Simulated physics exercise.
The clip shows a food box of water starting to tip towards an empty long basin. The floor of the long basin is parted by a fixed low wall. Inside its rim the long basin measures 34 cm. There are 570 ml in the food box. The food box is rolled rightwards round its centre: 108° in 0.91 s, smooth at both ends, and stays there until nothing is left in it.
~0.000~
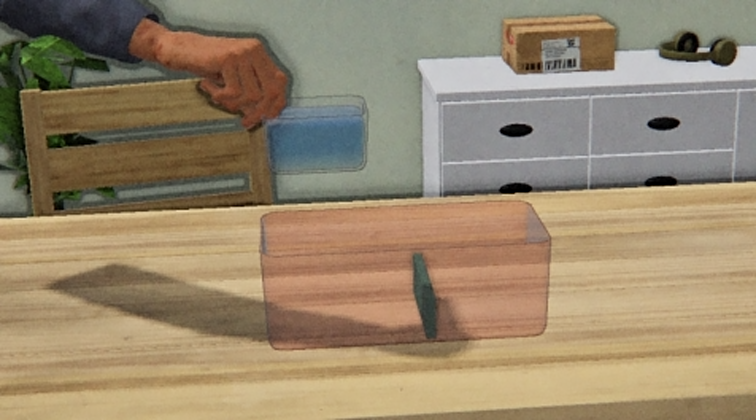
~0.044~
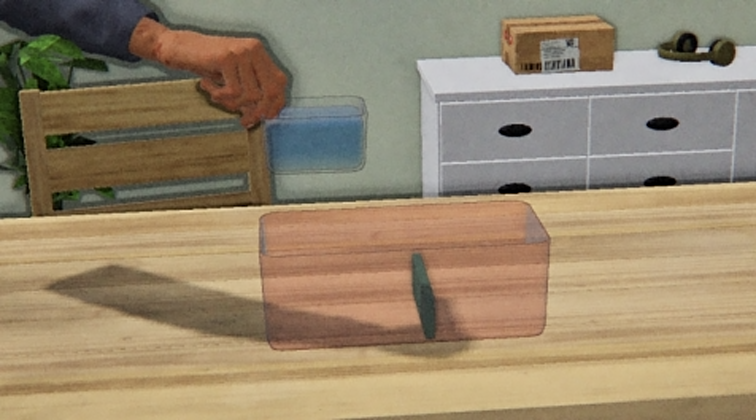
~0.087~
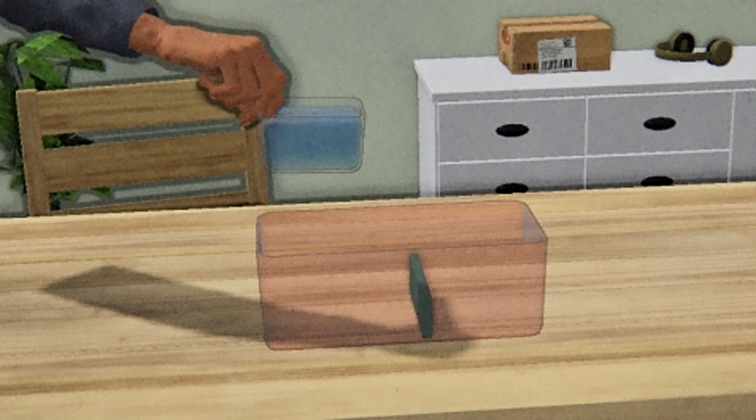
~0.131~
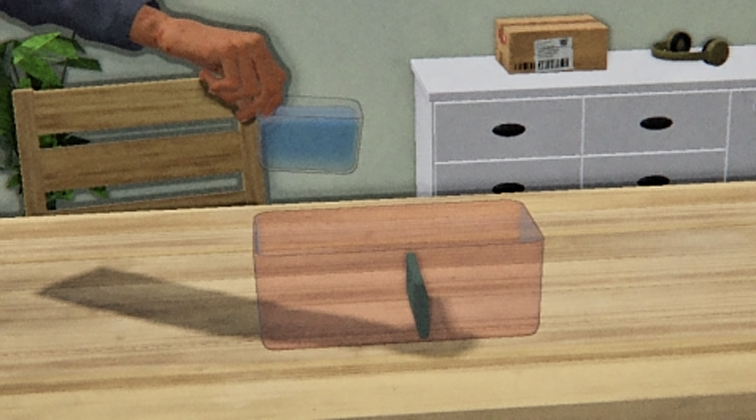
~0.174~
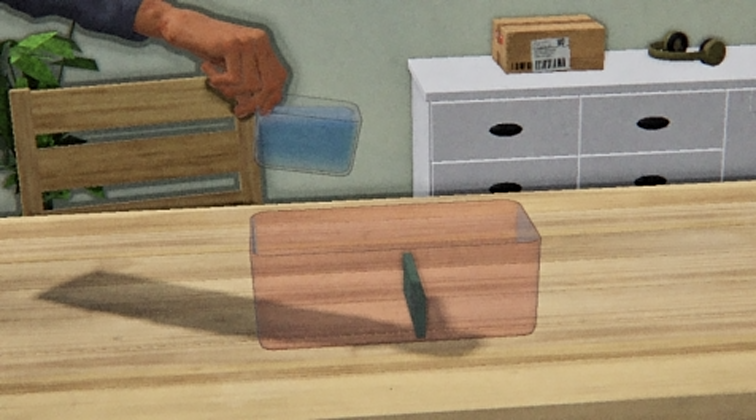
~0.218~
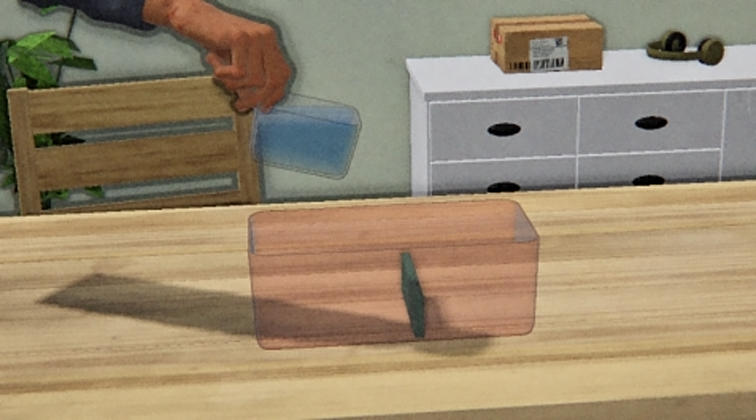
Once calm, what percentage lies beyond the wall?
Roughly 54 per cent is past the wall.
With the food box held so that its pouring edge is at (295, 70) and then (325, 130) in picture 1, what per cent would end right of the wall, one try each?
In turn about 5 and 5 per cent.
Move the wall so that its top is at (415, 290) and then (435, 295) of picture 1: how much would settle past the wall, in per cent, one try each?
First 70, then 40 per cent.
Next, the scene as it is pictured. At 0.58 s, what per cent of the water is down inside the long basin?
Some 22 per cent.
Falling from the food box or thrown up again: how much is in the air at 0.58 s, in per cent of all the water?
Near 36 in a hundred.
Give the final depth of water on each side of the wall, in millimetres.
Left about 10 mm, right about 16 mm.
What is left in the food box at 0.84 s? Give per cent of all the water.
Near 6 in a hundred.
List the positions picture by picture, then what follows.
The first picture shows tilt 0°; pouring edge (365, 106); surface from (265, 117) to (363, 113); the long basin's rim runs from (262, 236) to (540, 222); the wall's top is at (424, 275).
The second picture shows tilt 1°; pouring edge (364, 107); surface from (265, 117) to (362, 113).
The third picture shows tilt 2°; pouring edge (362, 109); surface from (262, 117) to (360, 114).
The fourth picture shows tilt 5°; pouring edge (360, 111); surface from (260, 115) to (358, 113).
The fifth picture shows tilt 9°; pouring edge (359, 114); surface from (258, 115) to (357, 114).
The sixth picture shows tilt 15°; pouring edge (359, 119); surface from (257, 116) to (357, 115).
After 0.58 s the tilt is 76° and 42 per cent is still to pour, 5 is left of the wall and 17 right of it.
After 0.84 s the tilt is 106° and 6 per cent is still to pour, 35 is left of the wall and 53 right of it.
After 1.11 s the tilt is 108° and 0 per cent is still to pour, 45 is left of the wall and 53 right of it.
After 1.41 s the tilt is 108° and 0 per cent is still to pour, 46 is left of the wall and 54 right of it.
In the end 46 per cent lies left of the wall, 54 right of it and 1 outside.
